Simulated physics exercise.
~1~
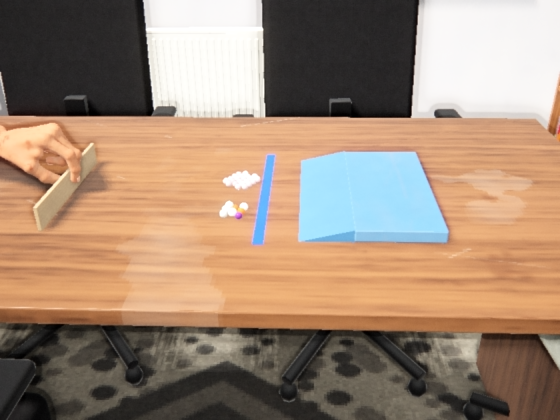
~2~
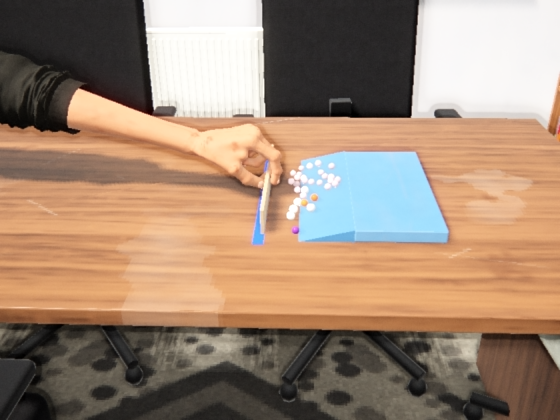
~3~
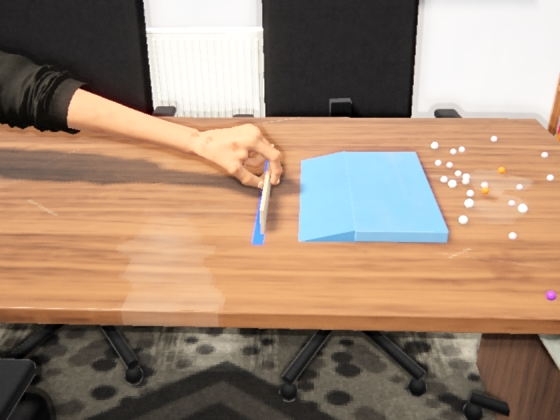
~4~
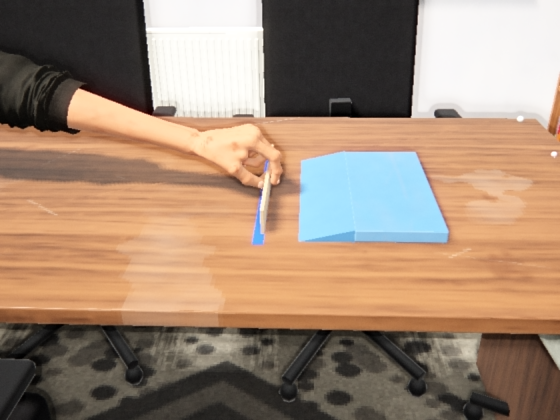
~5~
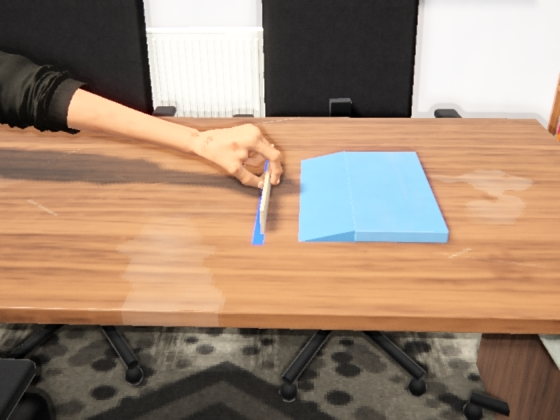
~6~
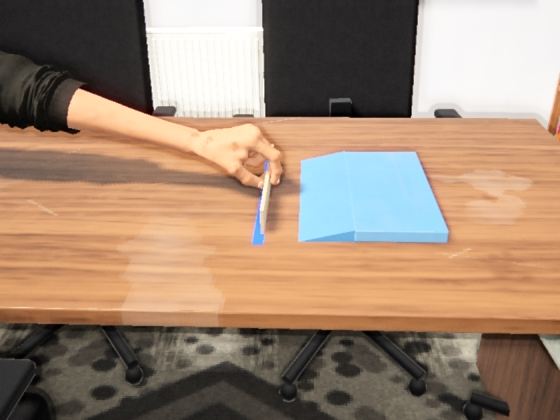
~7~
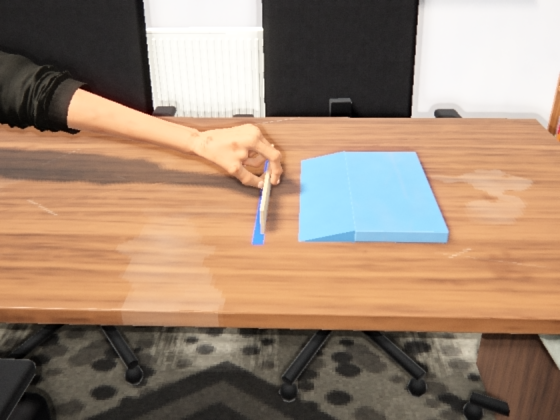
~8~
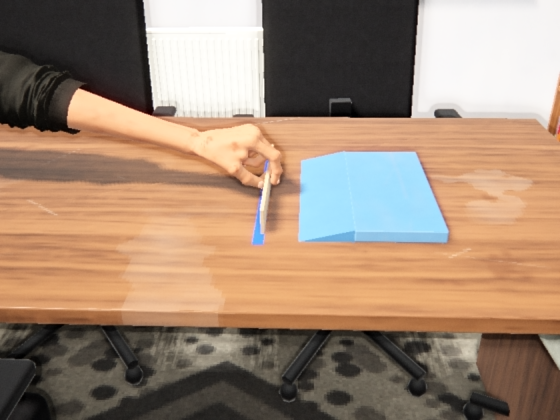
On a wooden table, a hand swept a pale piece of card rightward, knocking two small piles of mostly white bits over a sloping blue slab, then held it at the blue tape while they scattered beyond the slab and out of sight.
